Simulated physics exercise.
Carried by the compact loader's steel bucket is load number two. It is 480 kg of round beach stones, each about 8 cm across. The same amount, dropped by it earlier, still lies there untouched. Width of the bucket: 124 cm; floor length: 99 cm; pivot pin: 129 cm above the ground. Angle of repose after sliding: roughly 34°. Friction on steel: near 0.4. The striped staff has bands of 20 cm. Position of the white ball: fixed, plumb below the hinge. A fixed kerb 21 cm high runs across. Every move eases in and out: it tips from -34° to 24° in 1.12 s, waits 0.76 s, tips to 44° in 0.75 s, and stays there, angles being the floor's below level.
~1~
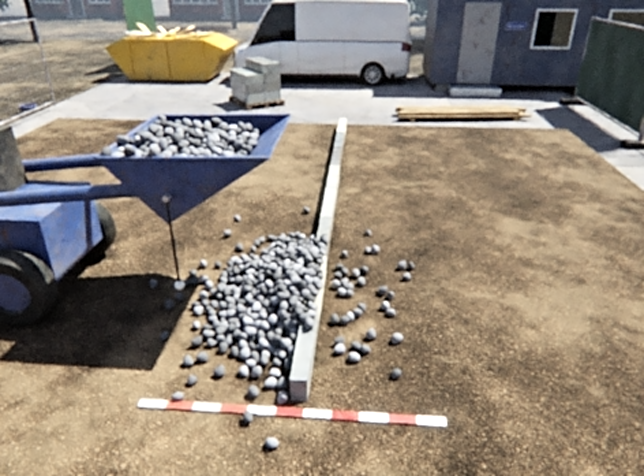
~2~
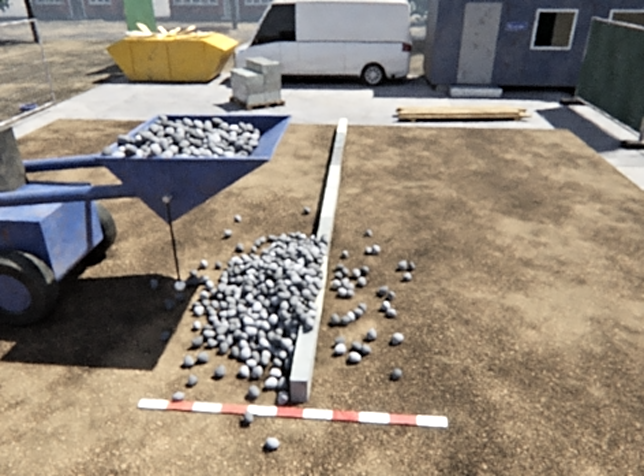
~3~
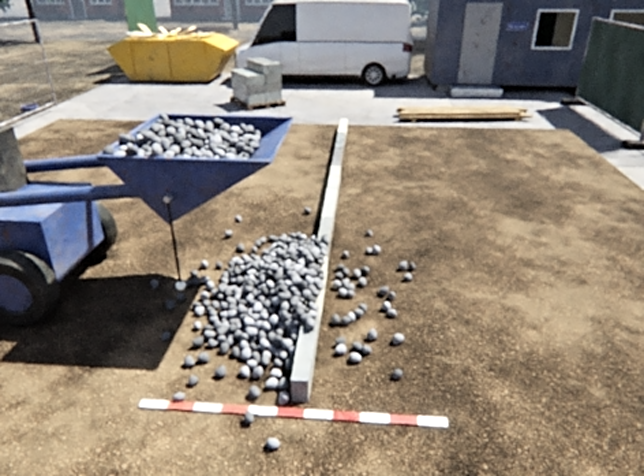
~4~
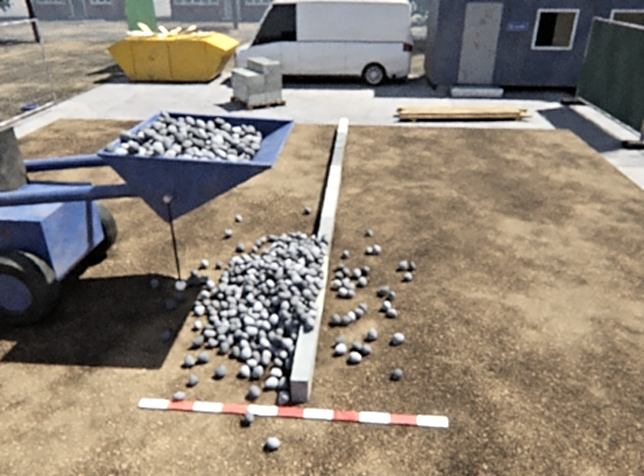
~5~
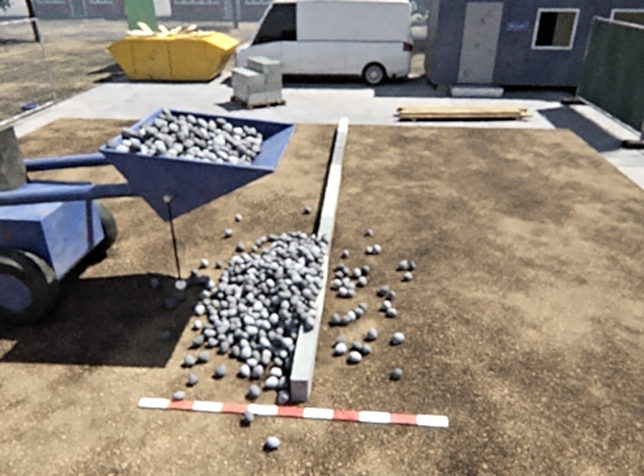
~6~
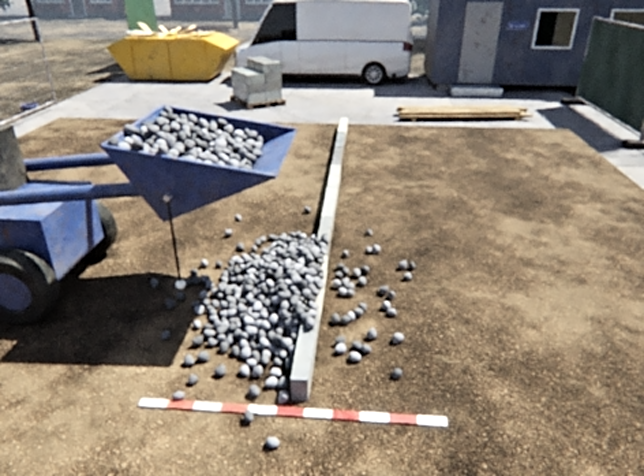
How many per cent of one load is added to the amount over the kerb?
About 71 per cent of a load.
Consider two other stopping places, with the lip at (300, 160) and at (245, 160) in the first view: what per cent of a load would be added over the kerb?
95 % and 45 %.
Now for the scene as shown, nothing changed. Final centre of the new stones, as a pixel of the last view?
The middle ends up near (348, 290).
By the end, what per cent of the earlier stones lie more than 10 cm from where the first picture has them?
Close to 10 in a hundred of them.
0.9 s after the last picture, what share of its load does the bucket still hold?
Close to 90 in a hundred is still held.
Then, 0.5 s after the last picture the floor is at 15°; in per cent of one load, 100 in the bucket, 94 on this side of the kerb, 6 over the kerb; the foremost stones are at (399, 301).
Then, 0.9 s after the last picture the floor is at 24°; in per cent of one load, 91 in the bucket, 103 on this side of the kerb, 6 over the kerb; the foremost stones are at (399, 301).
Then, 2.8 s after the last picture the floor is at 44°; in per cent of one load, 0 in the bucket, 123 on this side of the kerb, 77 over the kerb; the foremost stones are at (506, 317).
Then, 5.5 s after the last picture the floor is at 44°; in per cent of one load, 0 in the bucket, 123 on this side of the kerb, 77 over the kerb; the foremost stones are at (509, 319). Net gain over the kerb, 71.
